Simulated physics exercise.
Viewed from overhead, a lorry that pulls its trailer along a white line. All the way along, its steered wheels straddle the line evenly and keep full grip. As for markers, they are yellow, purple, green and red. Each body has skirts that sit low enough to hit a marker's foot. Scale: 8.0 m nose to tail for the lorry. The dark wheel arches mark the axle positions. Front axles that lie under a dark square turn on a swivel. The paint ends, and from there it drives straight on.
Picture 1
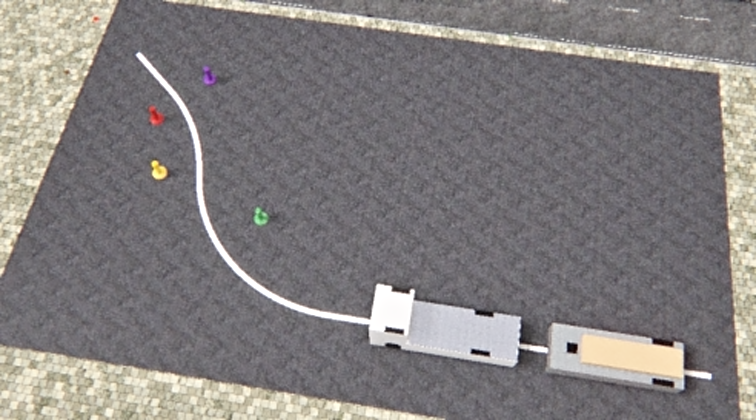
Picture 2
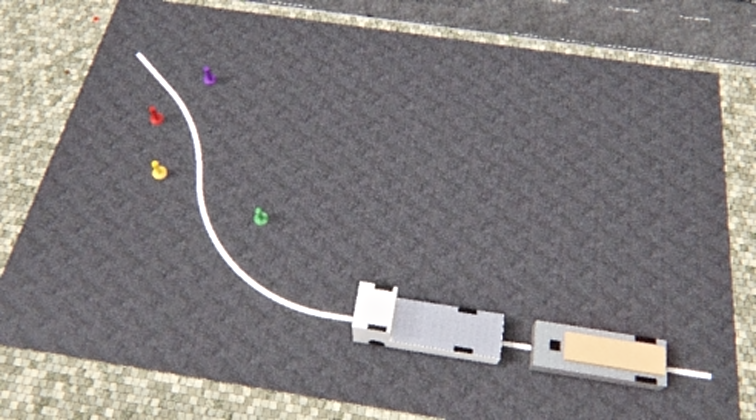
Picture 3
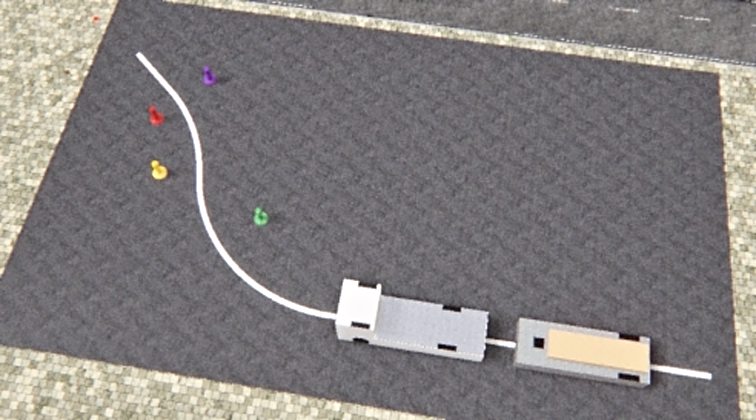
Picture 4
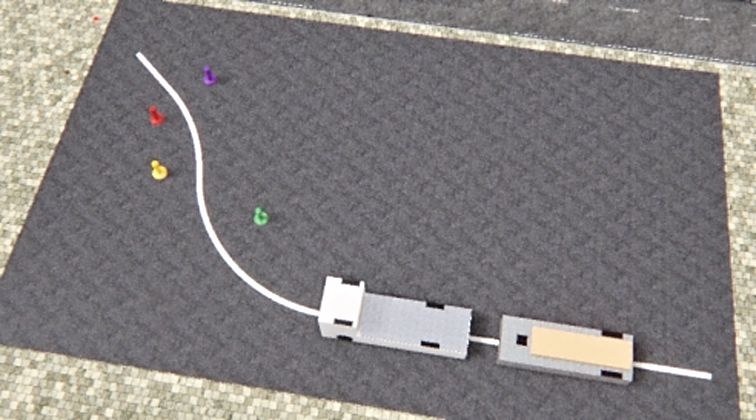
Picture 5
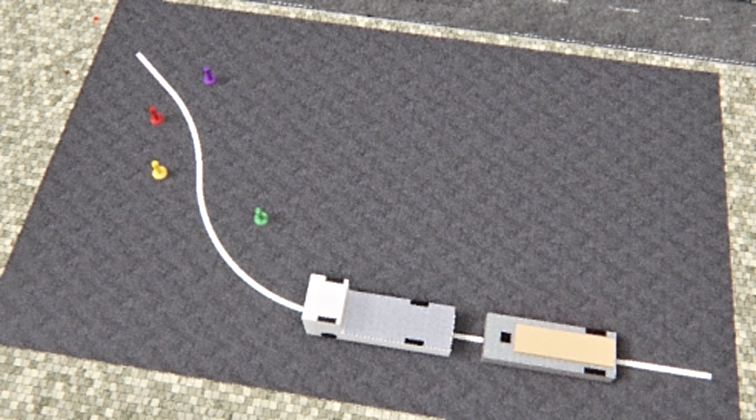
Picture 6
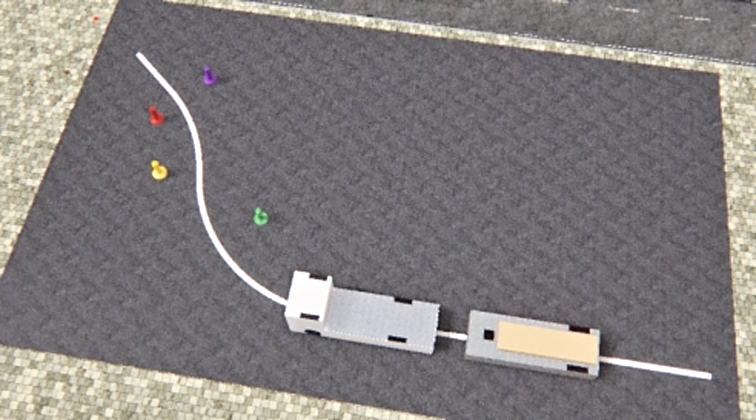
The clip shows a white-cabbed grey lorry pulling a trailer with a tan top slowly leftward along a white line on a dark surface, while the yellow, green, red and purple markers near the curving line stay still.
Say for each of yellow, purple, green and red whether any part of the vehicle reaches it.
Yellow - never reached. Purple - never reached. Green - reached. Red - reached.
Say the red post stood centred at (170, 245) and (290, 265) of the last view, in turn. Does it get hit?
The first place is left alone and the second is contacted.
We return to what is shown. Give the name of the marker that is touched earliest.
The green one.
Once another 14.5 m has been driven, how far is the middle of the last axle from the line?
Roughly 70 centimetres from the line.
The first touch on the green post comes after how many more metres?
17.5 m.
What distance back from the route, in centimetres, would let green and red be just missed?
For green it's 70, and for red it's 40.
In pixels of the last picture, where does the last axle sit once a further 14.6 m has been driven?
Roughly at (337, 298).
With 12.6 m more driven, the last axle is at (366, 309) of the last picture, 35 cm off the line; yellow has been passed with 35 cm to spare.
With 17.7 m more driven, the last axle is at (295, 273) of the last picture, 150 cm off the line; the trailer has hit green.
With 18.1 m more driven, the last axle is at (290, 269) of the last picture, 160 cm off the line; purple has been passed with 65 cm to spare.
With 19.2 m more driven, the last axle is at (277, 258) of the last picture, 180 cm off the line; the lorry has hit red.
With 40.4 m more driven, the last axle is at (112, 25) of the last picture, 20 cm off the line; 2 of 4 struck in all.
